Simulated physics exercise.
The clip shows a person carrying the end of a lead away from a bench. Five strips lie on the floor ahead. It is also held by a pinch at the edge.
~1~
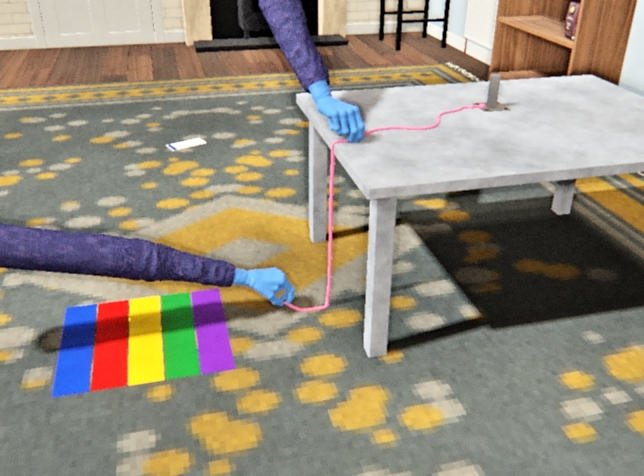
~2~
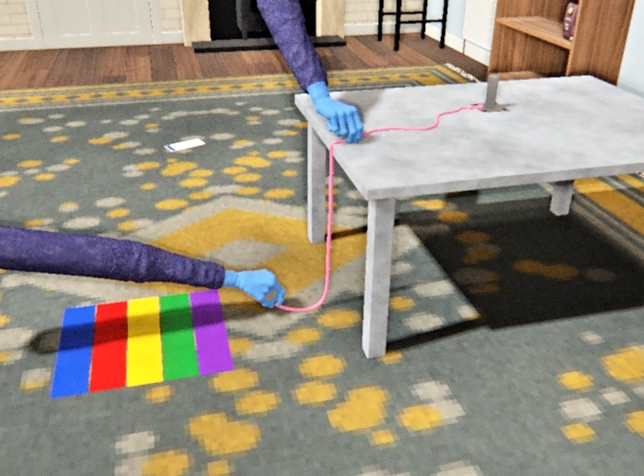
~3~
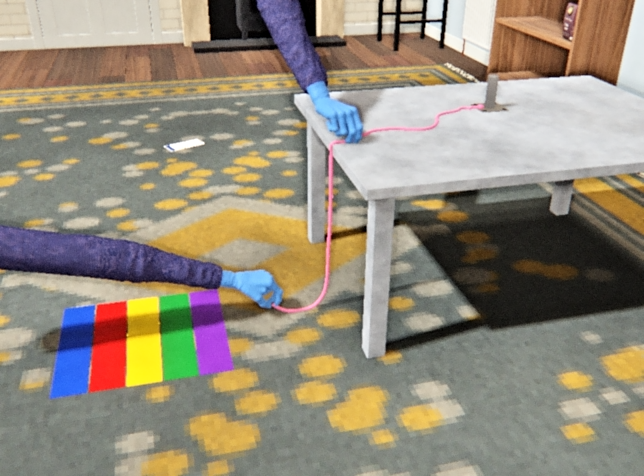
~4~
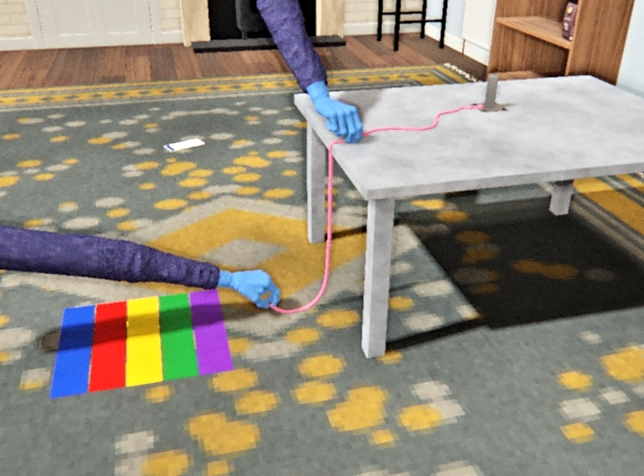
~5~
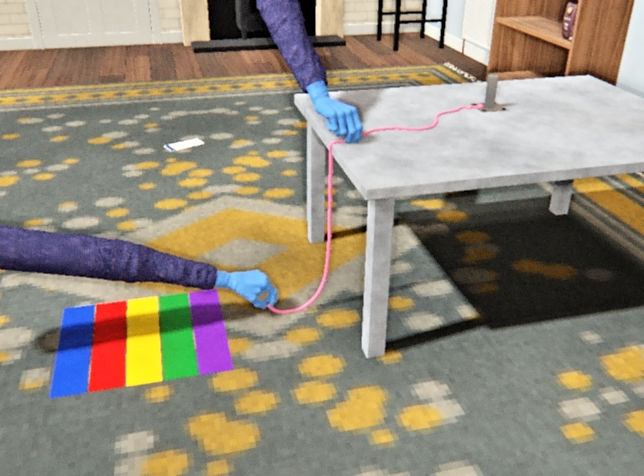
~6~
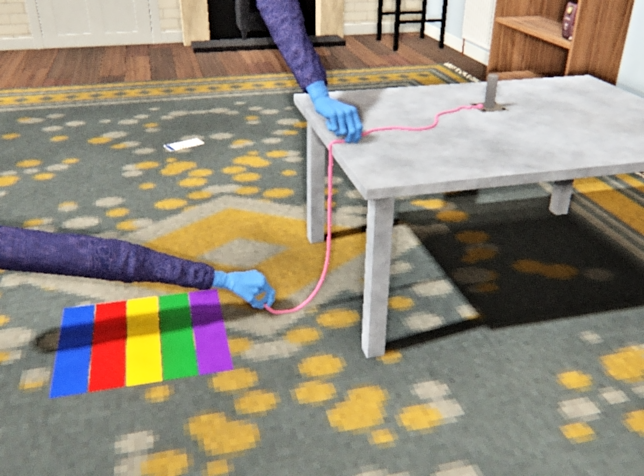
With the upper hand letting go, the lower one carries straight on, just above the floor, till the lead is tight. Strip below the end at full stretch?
Yellow.
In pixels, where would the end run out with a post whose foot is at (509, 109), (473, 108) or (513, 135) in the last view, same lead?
First close to (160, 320), next close to (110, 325), last close to (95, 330).
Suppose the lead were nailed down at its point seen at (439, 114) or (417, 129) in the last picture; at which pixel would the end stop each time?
Per try (px, approx.): (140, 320), (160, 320).
A little later, end near (205, 313); over purple.
Next, end near (160, 319); over green.
When it is tight, end near (134, 323); over yellow. It halts on the yellow strip.
